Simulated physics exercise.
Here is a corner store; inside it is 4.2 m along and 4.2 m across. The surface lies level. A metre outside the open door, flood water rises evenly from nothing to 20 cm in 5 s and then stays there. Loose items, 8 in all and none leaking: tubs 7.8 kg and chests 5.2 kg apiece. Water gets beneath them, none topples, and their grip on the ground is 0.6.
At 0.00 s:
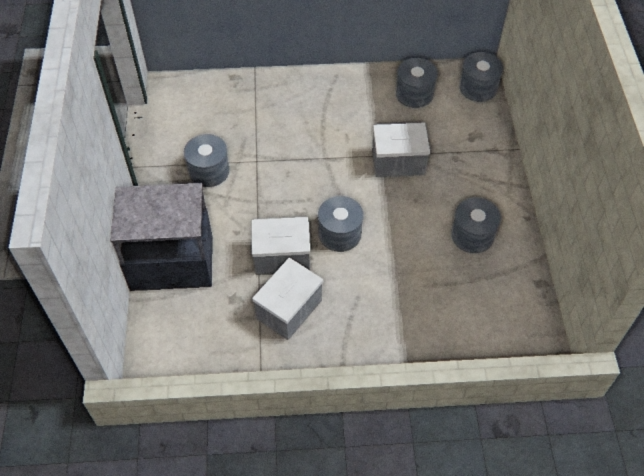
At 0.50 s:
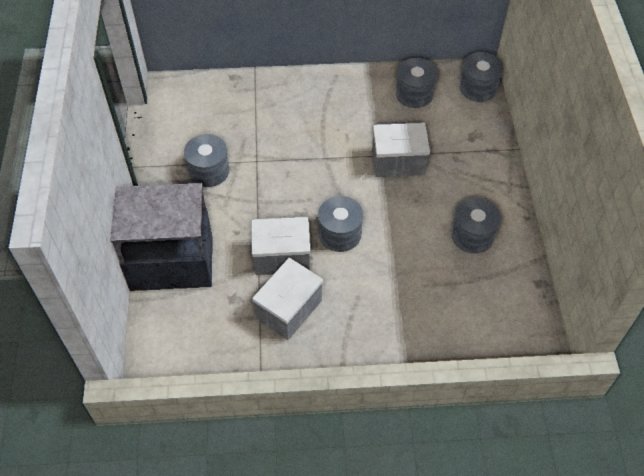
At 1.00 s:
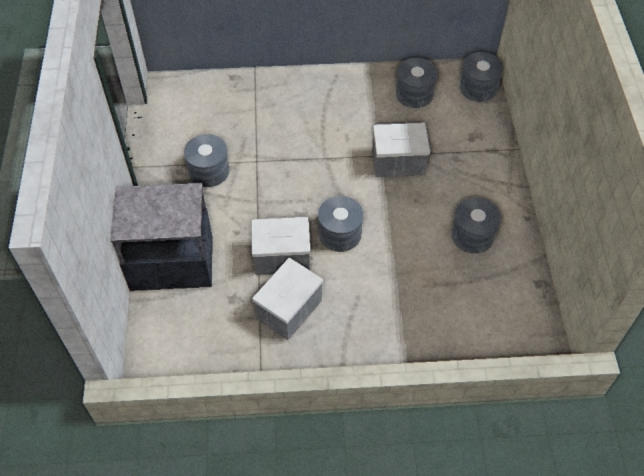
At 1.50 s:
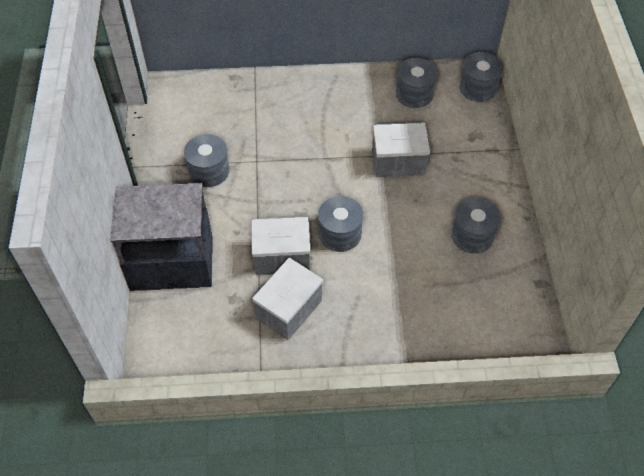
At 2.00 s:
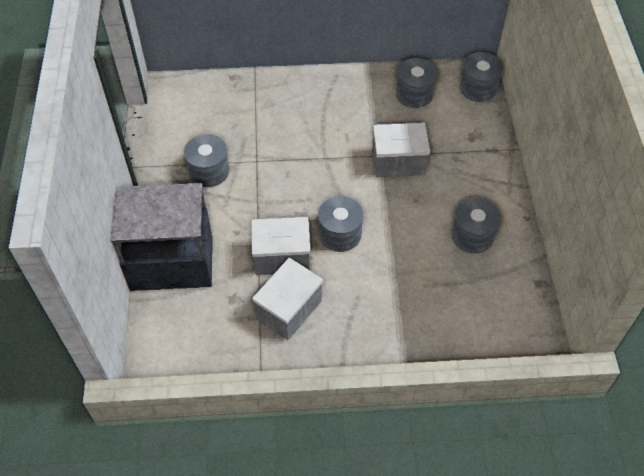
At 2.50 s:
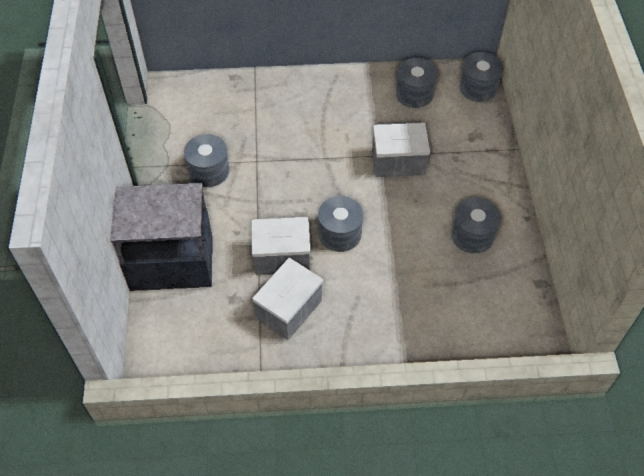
A roofless room with pale walls held grey tubs and white boxes that stayed still while the dark ground outside turned green, and then a small puddle appeared inside by the opening at left.
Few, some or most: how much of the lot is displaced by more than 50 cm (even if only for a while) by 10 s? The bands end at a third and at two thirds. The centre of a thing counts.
It is at least two thirds.
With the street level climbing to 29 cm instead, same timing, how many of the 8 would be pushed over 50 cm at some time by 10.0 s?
In that case 8 of them.
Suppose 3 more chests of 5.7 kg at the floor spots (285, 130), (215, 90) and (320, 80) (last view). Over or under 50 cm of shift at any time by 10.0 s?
In turn: Over, over, past it.
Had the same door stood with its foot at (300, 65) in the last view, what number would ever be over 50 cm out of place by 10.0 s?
In that case 5 of them.
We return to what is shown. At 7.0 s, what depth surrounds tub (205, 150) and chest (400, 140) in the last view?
Roughly 5 and 4 cm.
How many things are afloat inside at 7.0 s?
I count 3.
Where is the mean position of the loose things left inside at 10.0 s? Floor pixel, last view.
Around (420, 272).
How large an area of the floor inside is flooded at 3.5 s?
About 1.5 m2.
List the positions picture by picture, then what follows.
A tub at (478, 216), on the bottom; a chest at (281, 235), on the bottom; water covers 0.0 m2; 0 of 8 have shifted, in the first frame.
A tub at (478, 216), on the bottom; a chest at (281, 235) rests on the ground; water covers 0.0 m2; 0 of 8 have shifted, in the second frame.
A tub at (478, 216) rests on the ground; a chest at (281, 235), on the bottom; water covers 0.0 m2; 0 of 8 have shifted, in the third frame.
A tub at (478, 216), on the bottom; a chest at (281, 235) rests on the ground; 0.0 m2 under water; 0 of 8 have shifted, in the fourth frame.
A tub at (478, 216), on the bottom; a chest at (281, 235), on the bottom; water covers 0.0 m2; 0 of 8 have shifted, in the fifth frame.
A tub at (478, 216), on the bottom; a chest at (281, 235) rests on the ground; water covers 0.2 m2; 0 of 8 have shifted, in the sixth frame.
After 3.5 s 0 of 8 are over 50 cm from their spots; 0 afloat.
After 4.5 s 0 of 8 are over 50 cm from their spots; 0 afloat.
After 7.0 s 1 of 8 are over 50 cm from their spots; 3 afloat.
After 10.0 s 8 of 8 are over 50 cm from their spots, and 8 have been at some point; 6 afloat.
